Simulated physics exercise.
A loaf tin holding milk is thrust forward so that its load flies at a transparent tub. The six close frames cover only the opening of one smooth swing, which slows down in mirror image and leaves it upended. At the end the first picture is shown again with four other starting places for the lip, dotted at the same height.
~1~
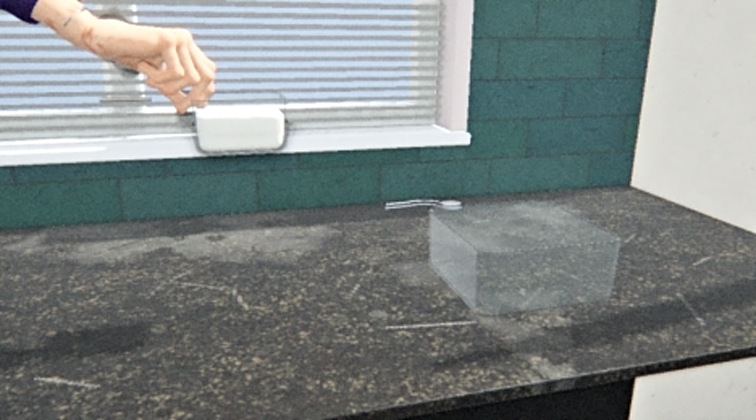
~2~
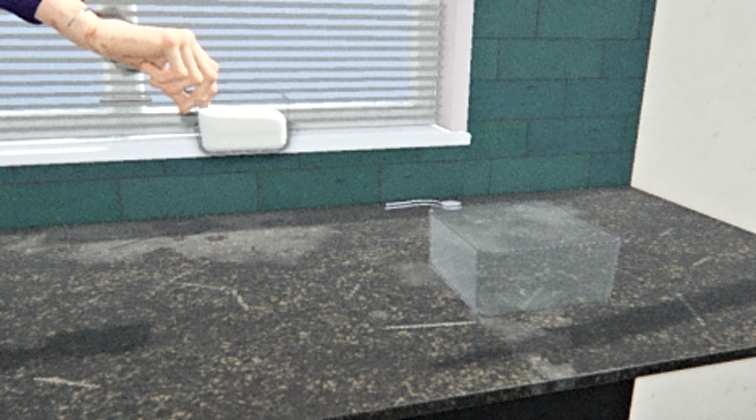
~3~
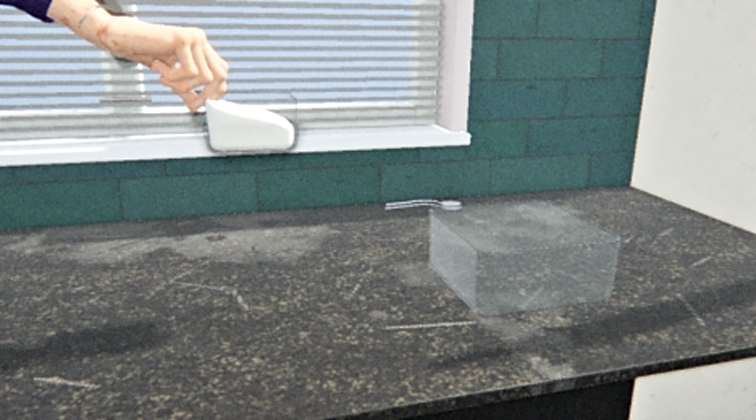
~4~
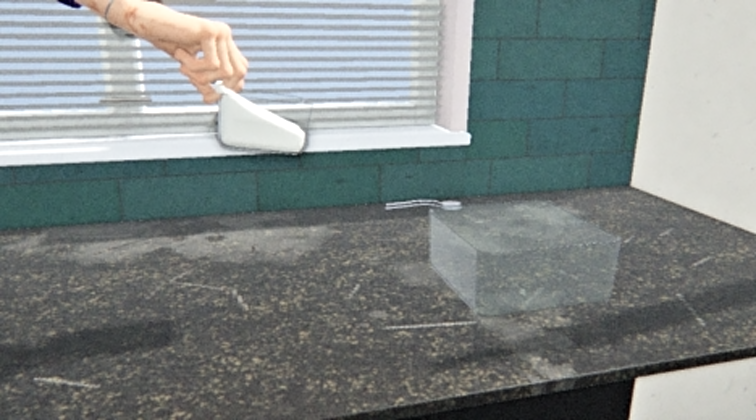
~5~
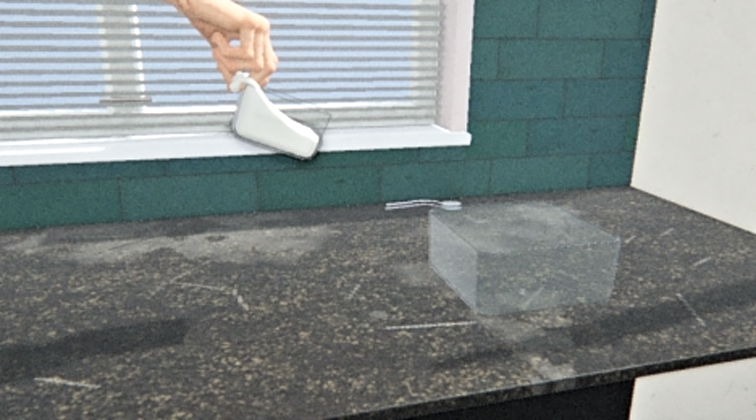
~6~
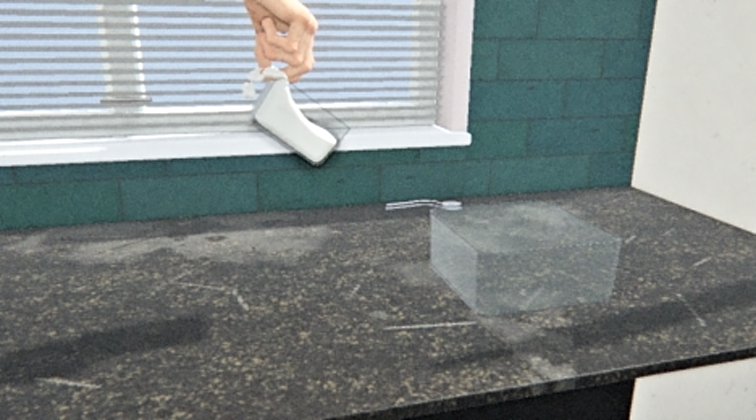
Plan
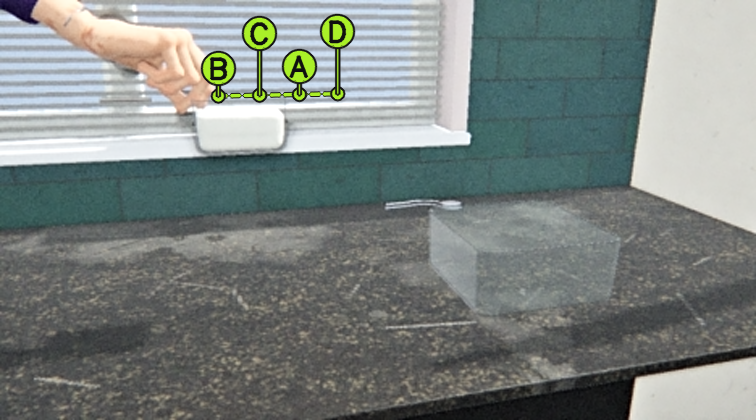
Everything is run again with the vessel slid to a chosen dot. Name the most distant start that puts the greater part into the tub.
Choose C.
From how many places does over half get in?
Three of the four.
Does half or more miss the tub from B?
Yes.
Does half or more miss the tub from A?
No, that is safe.
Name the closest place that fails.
That is place B.
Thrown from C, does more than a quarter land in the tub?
Yes, it does.
On the marked copy, A at (299, 94); B at (218, 96); C at (259, 95); D at (337, 93).
With A, about 72 % lands in the tub, 11 % falls short and 17 % goes beside or beyond.
With B, about 14 % lands in the tub, 81 % falls short and 5 % goes beside or beyond.
With C, about 65 % lands in the tub, 21 % falls short and 14 % goes beside or beyond.
With D, about 86 % lands in the tub, 10 % falls short and 4 % goes beside or beyond.
